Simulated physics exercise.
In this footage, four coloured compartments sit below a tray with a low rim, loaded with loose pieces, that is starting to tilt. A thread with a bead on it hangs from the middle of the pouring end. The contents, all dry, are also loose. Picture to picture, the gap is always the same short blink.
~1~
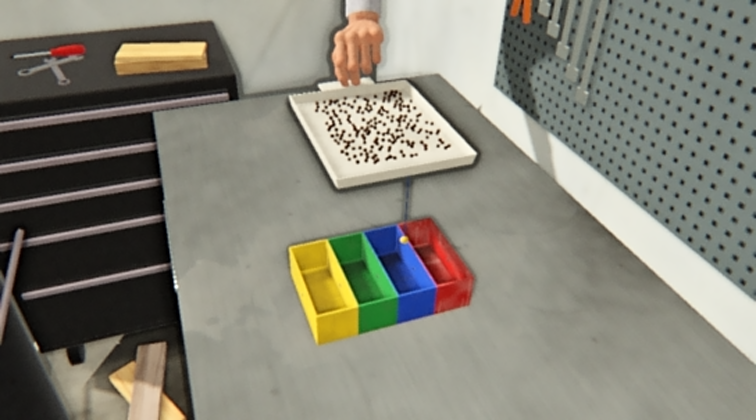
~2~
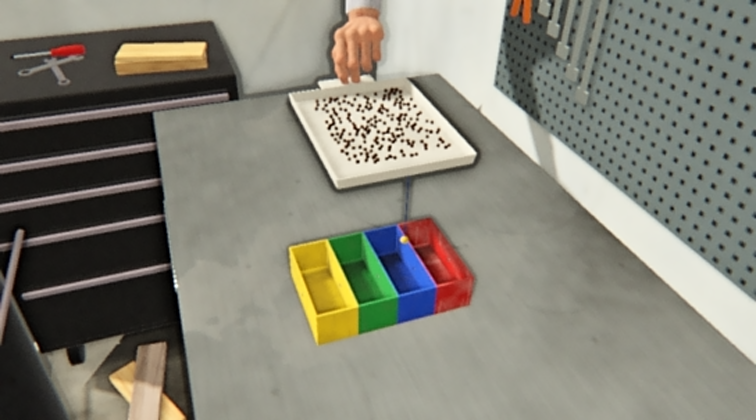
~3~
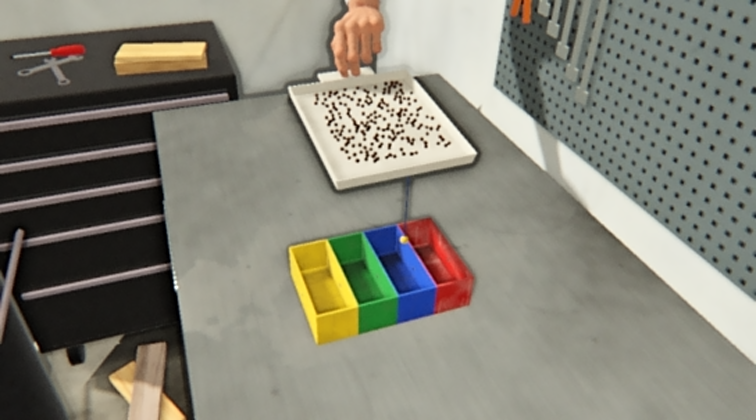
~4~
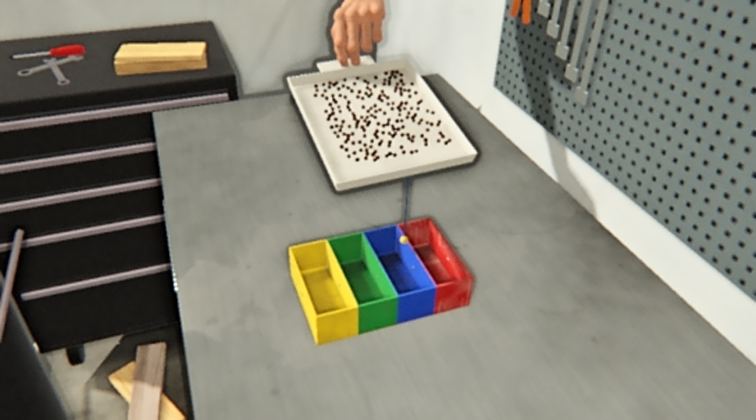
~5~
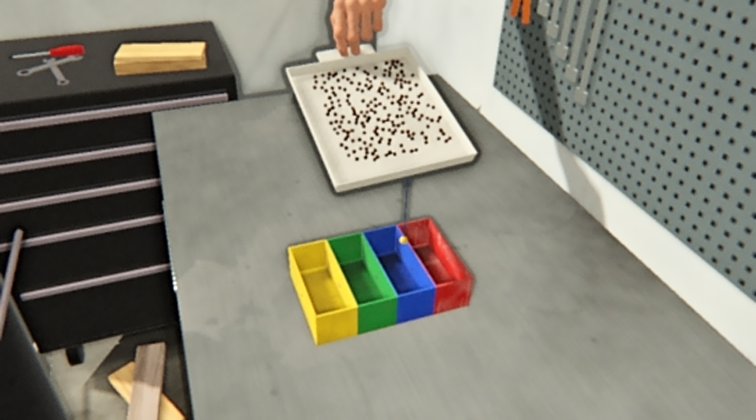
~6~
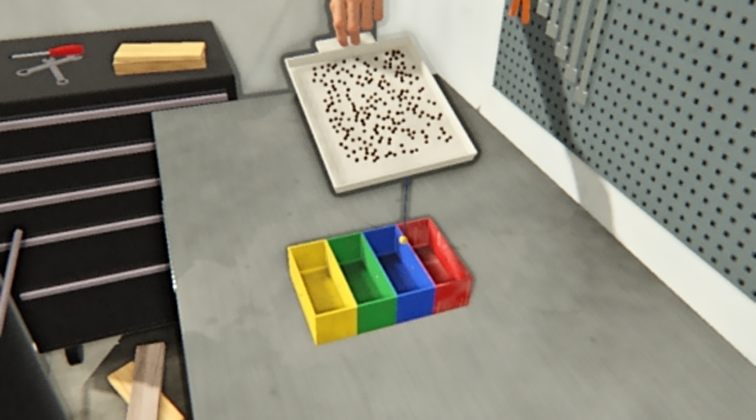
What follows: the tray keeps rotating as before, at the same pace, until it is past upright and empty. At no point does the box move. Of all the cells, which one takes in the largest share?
The largest share goes to the green cell.
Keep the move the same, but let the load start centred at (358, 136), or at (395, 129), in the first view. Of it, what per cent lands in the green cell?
First try 60 %, second try 40 %.
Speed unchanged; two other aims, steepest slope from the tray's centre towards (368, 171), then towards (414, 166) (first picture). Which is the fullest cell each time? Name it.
The green one first, that red cell second.
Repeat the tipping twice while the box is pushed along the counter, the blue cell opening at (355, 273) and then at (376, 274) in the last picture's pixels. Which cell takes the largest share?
That blue cell, then the blue one.
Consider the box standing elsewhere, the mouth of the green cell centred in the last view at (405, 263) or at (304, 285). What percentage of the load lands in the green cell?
You'd get 30 in a hundred first and 0 in a hundred after that.
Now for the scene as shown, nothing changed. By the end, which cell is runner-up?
Second best is blue.
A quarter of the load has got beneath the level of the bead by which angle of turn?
Near 105 degrees.
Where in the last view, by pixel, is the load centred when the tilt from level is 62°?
About (379, 178).
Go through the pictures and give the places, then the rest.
The first picture shows corners of the pouring end at (338, 178) and (473, 153), level; middle of the load at (375, 128), allspice berries; bead on its thread at (405, 240); yellow cell at (337, 323); green cell at (378, 313); blue cell at (417, 303); red cell at (454, 293).
The second picture shows corners of the pouring end at (338, 178) and (473, 153), level; middle of the load at (375, 127).
The third picture shows corners of the pouring end at (338, 179) and (474, 152), tipped barely, lowest at the left corner; middle of the load at (375, 123).
The fourth picture shows corners of the pouring end at (338, 181) and (474, 152), tipped a little, lowest at the left corner; middle of the load at (375, 117).
The fifth picture shows corners of the pouring end at (337, 183) and (474, 152), tipped a little, lowest at the left corner; middle of the load at (375, 112).
The sixth picture shows corners of the pouring end at (337, 185) and (474, 151), tipped clearly, lowest at the left corner; middle of the load at (375, 109); yellow cell at (336, 323); green cell at (377, 313); blue cell at (415, 303); red cell at (453, 293).
Soon after the last picture, tray tipped steeply; most on the tray; a stray few in the green cell; a stray few in the yellow cell; a stray few in the blue cell; a small part falling or outside the box.
A little later, tray tipped past a quarter turn; about two thirds on the tray; a small part in the green cell; a small part in the blue cell; a stray few in the yellow cell; a small part falling or outside the box.
Later still, tray tipped past a quarter turn; about half in the green cell; about a third in the blue cell; a small part in the yellow cell; a small part in the red cell; a small part falling or outside the box.
At rest, tray tipped past a quarter turn; about half in the green cell; about a third in the blue cell; a small part in the yellow cell; a small part in the red cell; a small part outside the box.
